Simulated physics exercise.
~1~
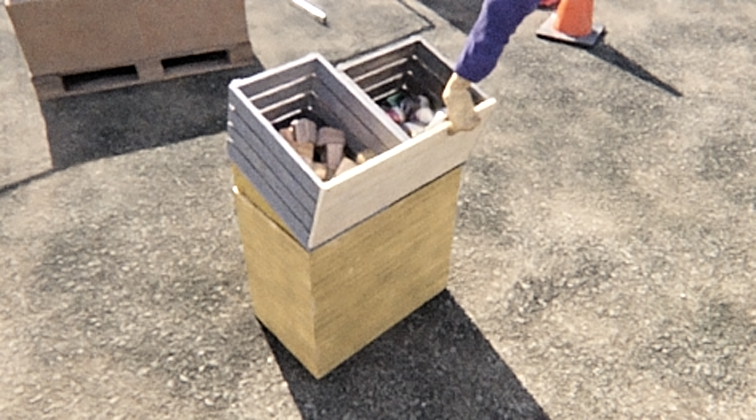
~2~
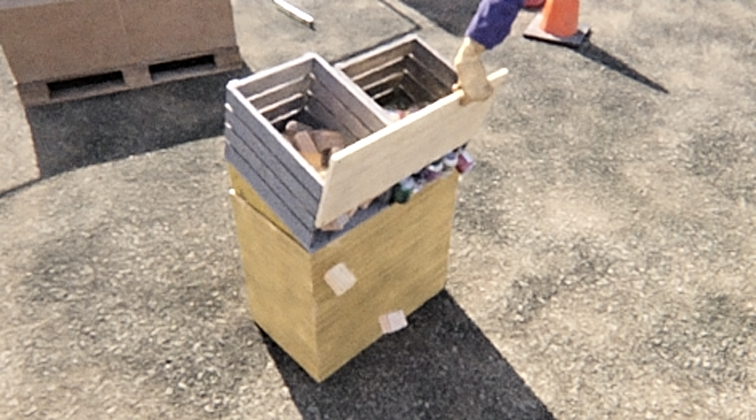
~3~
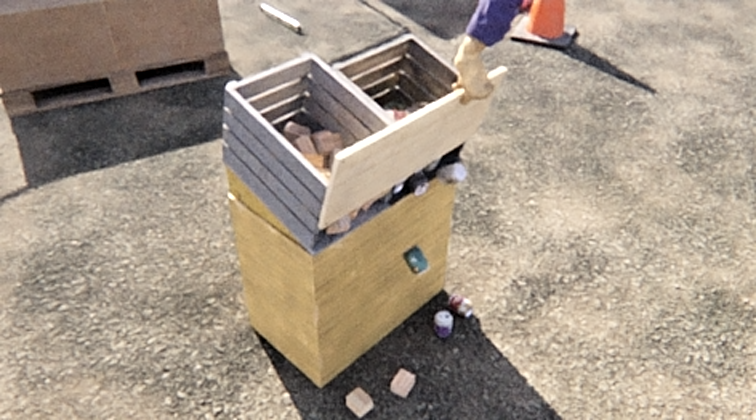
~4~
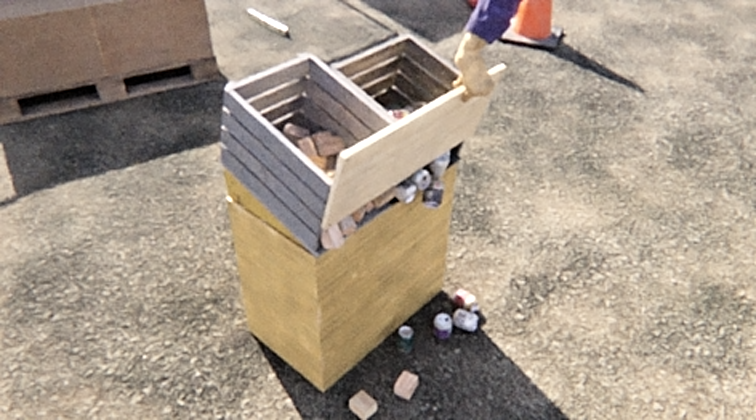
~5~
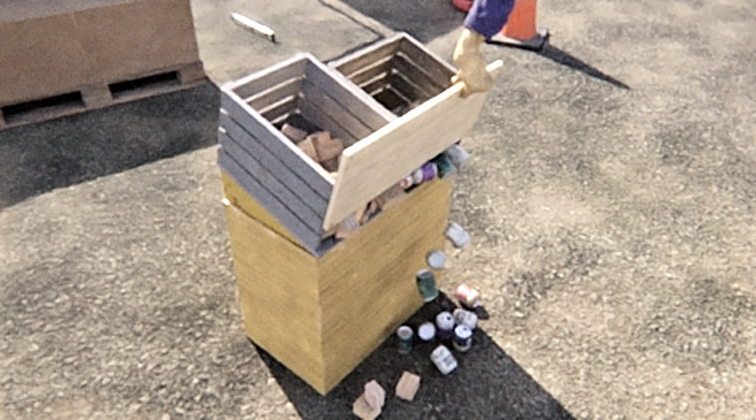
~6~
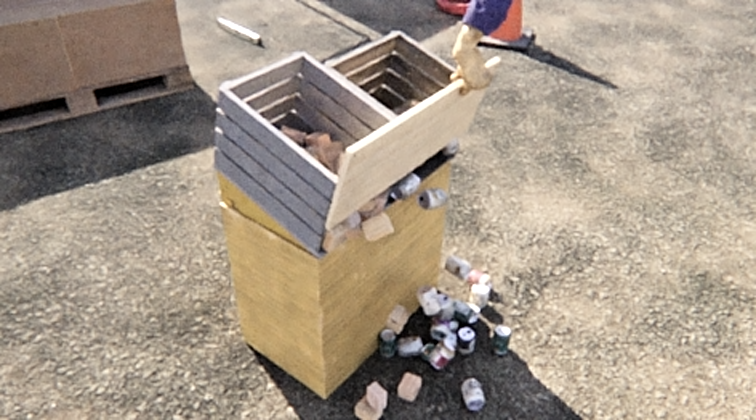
A two-part slatted wooden bin sits tilted on a tall yellowish box on sunlit gravelly pavement, seen from above as the view drifts slightly sideways. Wood blocks lie in the left compartment and small cans in the right, with a loaded pallet at upper left and an orange cone at upper right. A gloved hand in a purple sleeve raises the pale front board and holds it there. Two wood blocks drop first, then cans follow, a few and then many. By the end, cans cluster on the ground beside a few blocks, while other pieces hang at the gap.
